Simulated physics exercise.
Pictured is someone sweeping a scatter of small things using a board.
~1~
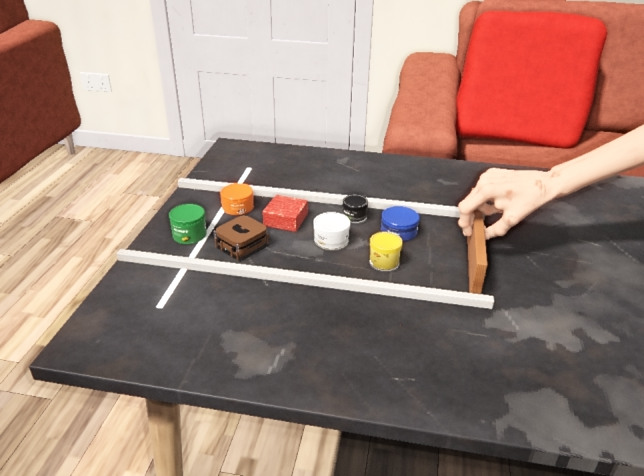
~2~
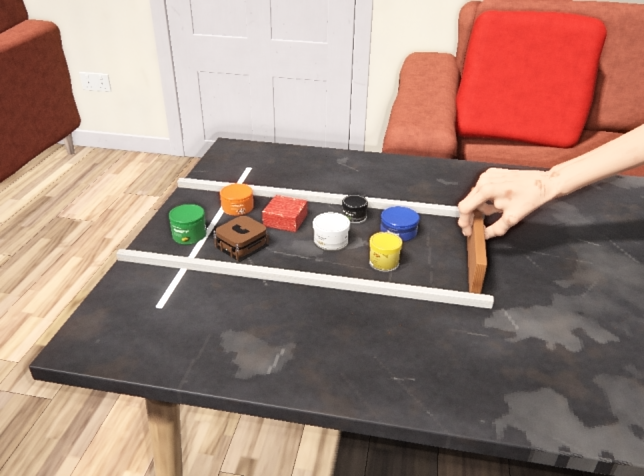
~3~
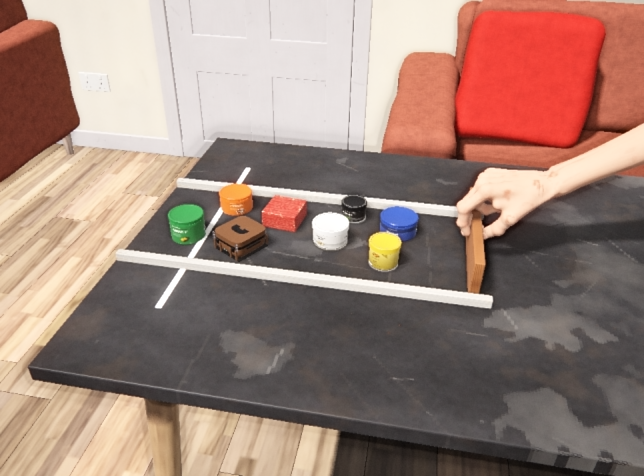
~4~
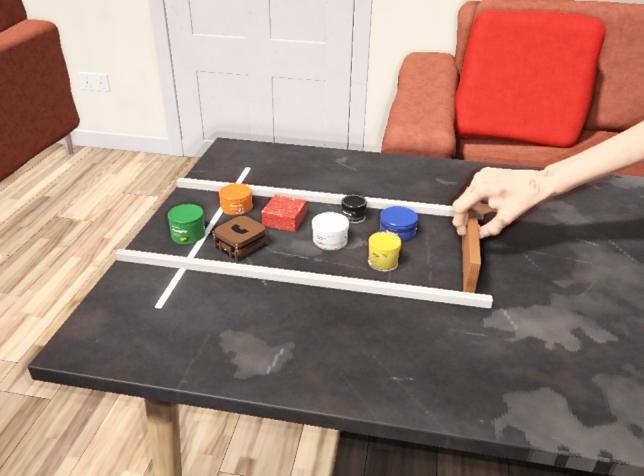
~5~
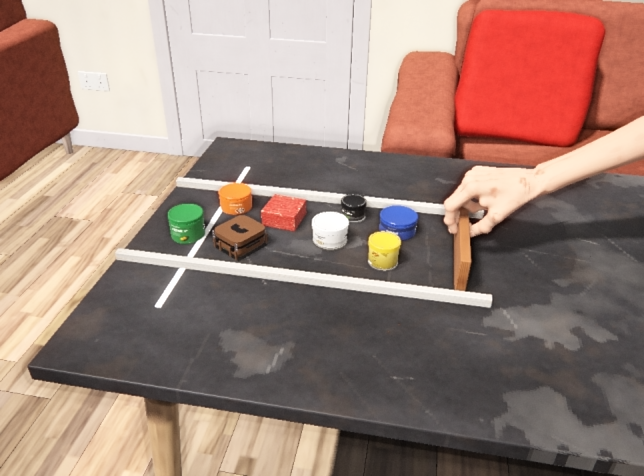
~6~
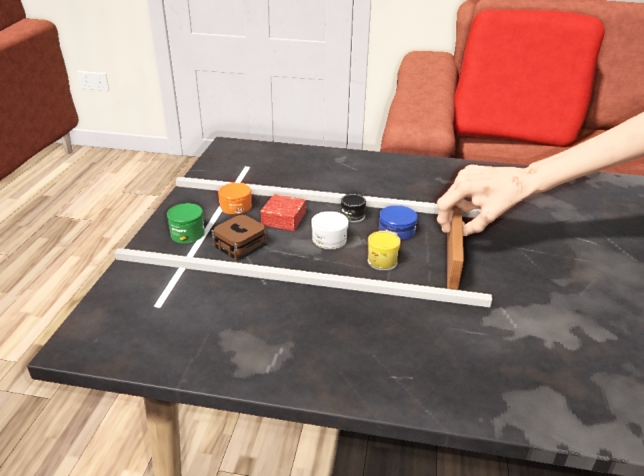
A hand reaching in from the right grips an upright brown board on a dark, grey-patched table, seen from above at an angle in a room with reddish sofas and a white door. Between two white rails sit green, orange, white, black, blue and yellow tubs, a red box and a brown case, with a white line crossing at left. The hand slides the board slightly left, while the objects and view stay almost still.
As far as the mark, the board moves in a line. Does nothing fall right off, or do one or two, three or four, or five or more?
One or two fall off.
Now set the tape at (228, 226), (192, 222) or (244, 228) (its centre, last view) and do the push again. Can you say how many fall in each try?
First 0, then 3, then 0.
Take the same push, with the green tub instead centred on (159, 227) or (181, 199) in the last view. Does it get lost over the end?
In that order, it tumbles off; falls.
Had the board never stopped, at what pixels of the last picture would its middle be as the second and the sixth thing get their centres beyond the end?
Near (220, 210) first, near (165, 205) second.
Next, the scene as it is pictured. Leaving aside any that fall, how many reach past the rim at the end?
The figure is 2.
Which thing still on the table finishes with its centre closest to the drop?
Foremost is the red block.
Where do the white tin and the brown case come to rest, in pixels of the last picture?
Approximately (190, 220) for one, approximately (149, 231) for the other.
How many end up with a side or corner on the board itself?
The count is 4.
Soon after, none off yet; green tub at rest near (187, 224); orange tub at rest near (235, 199); brown case at rest near (240, 237).
Then, none off yet; green tub at rest near (187, 224); orange tub moving near (232, 198); brown case moving near (236, 238).
Further on, none off yet; green tub moved about its own width near (164, 219); orange tub moved well along near (182, 188); brown case moved about its own width near (183, 236).
At rest, the number that fall off is one or two; fallen, orange tub and green tub.
